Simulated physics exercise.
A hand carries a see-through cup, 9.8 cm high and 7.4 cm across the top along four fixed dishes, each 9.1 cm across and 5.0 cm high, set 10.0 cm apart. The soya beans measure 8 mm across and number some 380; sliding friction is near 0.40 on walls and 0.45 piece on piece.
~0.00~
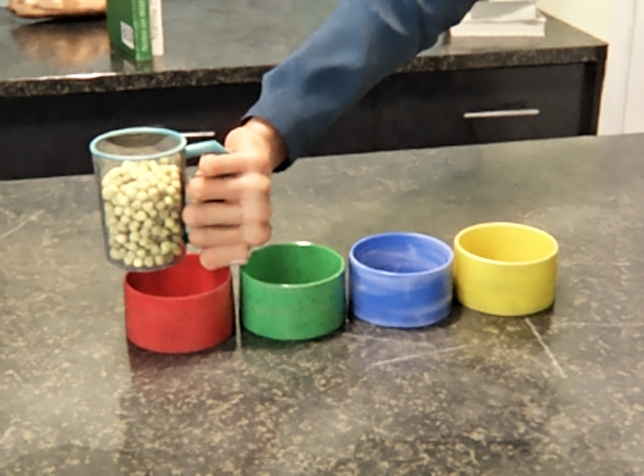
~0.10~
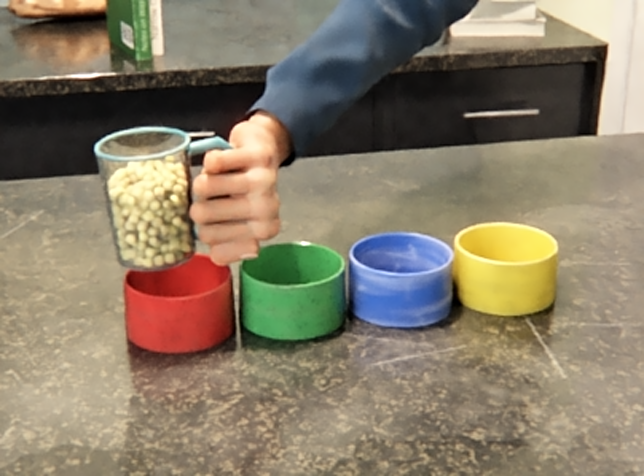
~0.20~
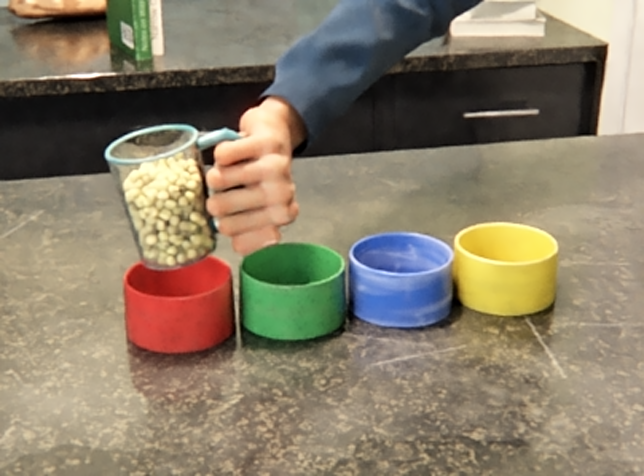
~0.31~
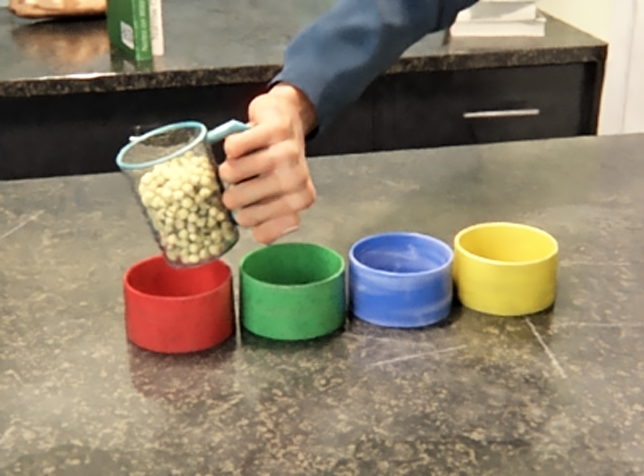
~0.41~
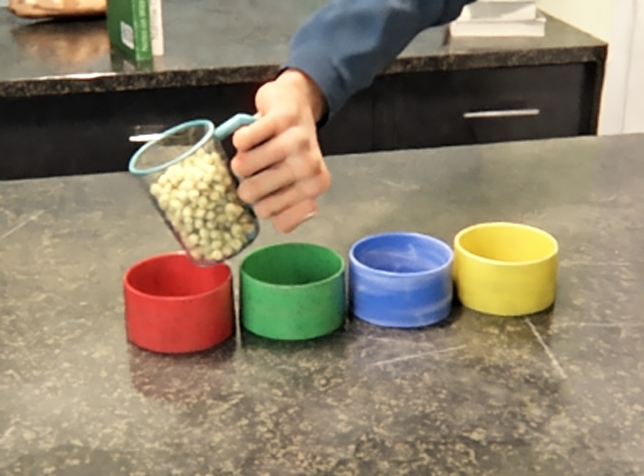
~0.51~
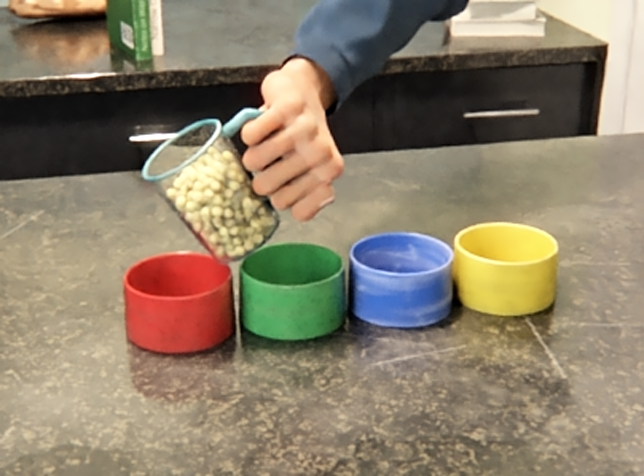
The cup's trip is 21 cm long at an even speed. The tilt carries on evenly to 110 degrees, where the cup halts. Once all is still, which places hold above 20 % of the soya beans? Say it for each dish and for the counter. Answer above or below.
Red below, blue below, green above, yellow below, counter below.
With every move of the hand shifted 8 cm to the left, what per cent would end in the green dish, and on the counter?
In that case green 10; counter 30.
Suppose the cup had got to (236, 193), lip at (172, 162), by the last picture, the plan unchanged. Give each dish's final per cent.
Red 0; blue 0; green 100; yellow 0.
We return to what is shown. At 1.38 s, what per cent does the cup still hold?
About 95 per cent.
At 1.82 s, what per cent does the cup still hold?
Roughly 45 per cent.
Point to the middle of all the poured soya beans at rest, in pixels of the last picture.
Near (298, 286).
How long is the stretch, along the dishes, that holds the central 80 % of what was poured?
About 5 cm.
After 1.03 s, tilt 69 degrees; cup holds 100 %.
After 1.38 s, tilt 93 degrees; cup holds 95 %, green 5 %.
After 1.82 s, tilt 110 degrees; cup holds 45 %, green 55 %.
By 2.9 s all is still; red 0 %, blue 0 %, green 100 %, yellow 0 %, counter 0 %.
